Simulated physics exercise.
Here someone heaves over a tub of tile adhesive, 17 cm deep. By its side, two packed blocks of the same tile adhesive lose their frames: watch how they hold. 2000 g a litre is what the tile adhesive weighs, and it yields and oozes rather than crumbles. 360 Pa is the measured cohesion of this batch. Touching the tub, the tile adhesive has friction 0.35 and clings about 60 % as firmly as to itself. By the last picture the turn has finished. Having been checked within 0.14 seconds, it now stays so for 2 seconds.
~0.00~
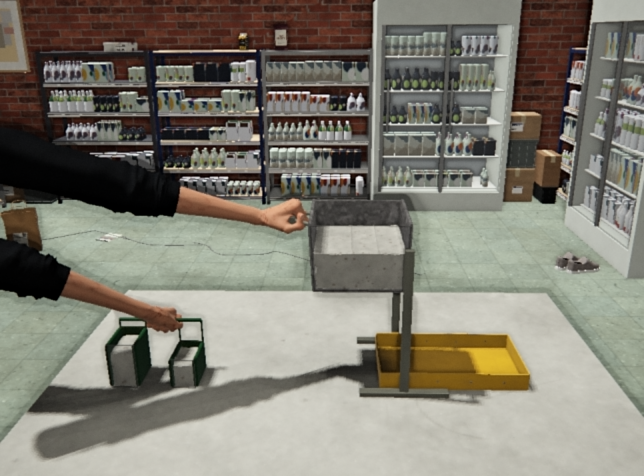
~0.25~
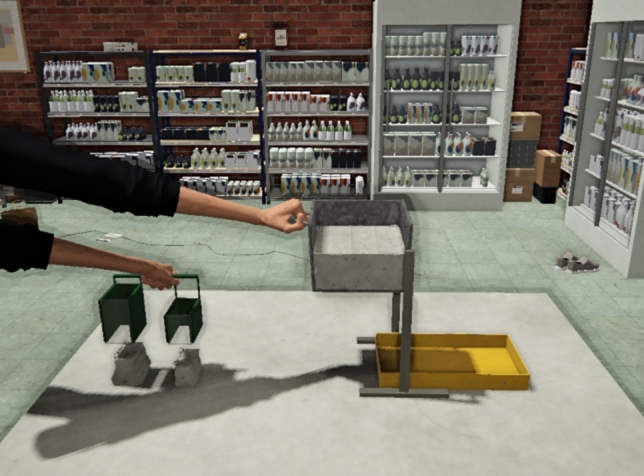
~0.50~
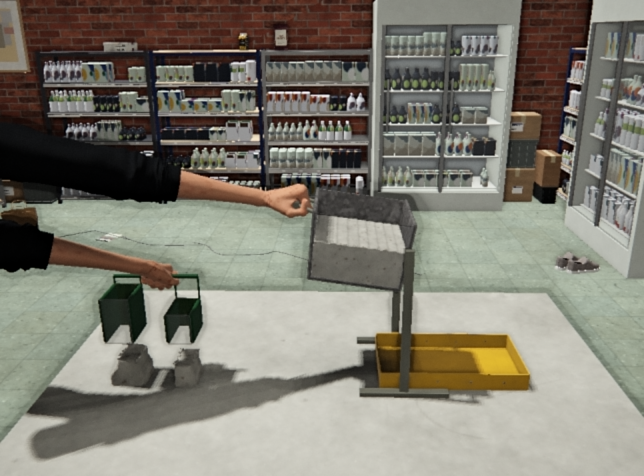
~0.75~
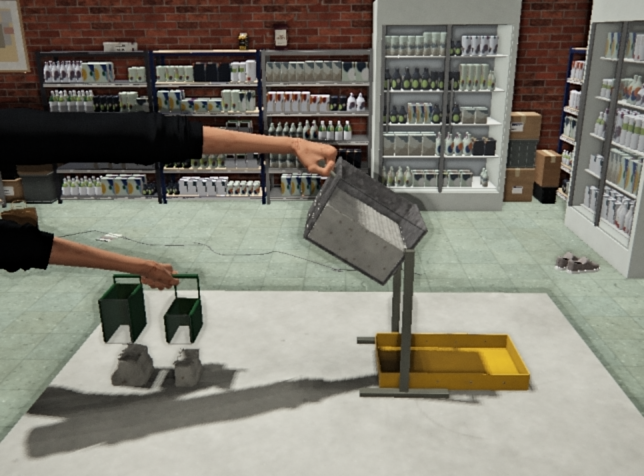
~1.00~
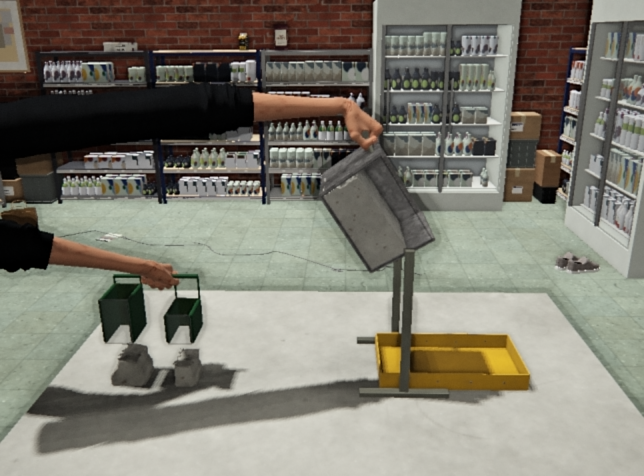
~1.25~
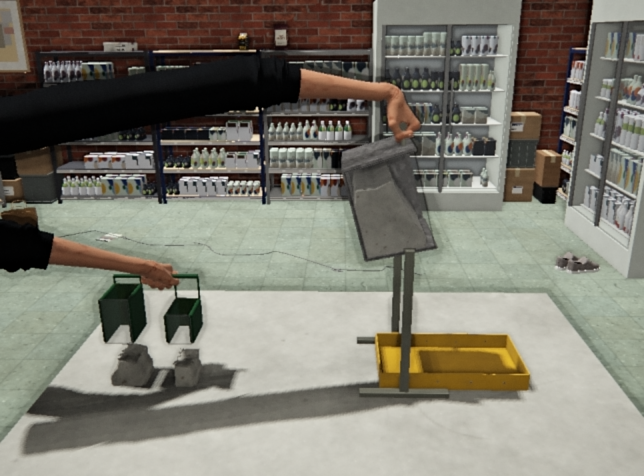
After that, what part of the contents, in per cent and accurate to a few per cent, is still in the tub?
The part still in the tub is near 91 out of 100.
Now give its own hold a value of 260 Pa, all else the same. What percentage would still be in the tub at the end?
I'd say around 75 percent.
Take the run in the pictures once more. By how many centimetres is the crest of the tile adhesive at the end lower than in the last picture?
The top ends up some 5 cm below its level in the last picture.
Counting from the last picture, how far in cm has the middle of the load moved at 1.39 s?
Looks like around 2 cm to me.
By 1.39 s, the tub is at 76 degrees and holds 99 %.
By 1.56 s, the tub is at 76 degrees and holds 95 %.
By 1.73 s, the tub is at 76 degrees and holds 93 %.
By 1.90 s, the tub is at 76 degrees and holds 91 %.
By 3.25 s, at the end, the tub is at 76 degrees and holds 91 %.
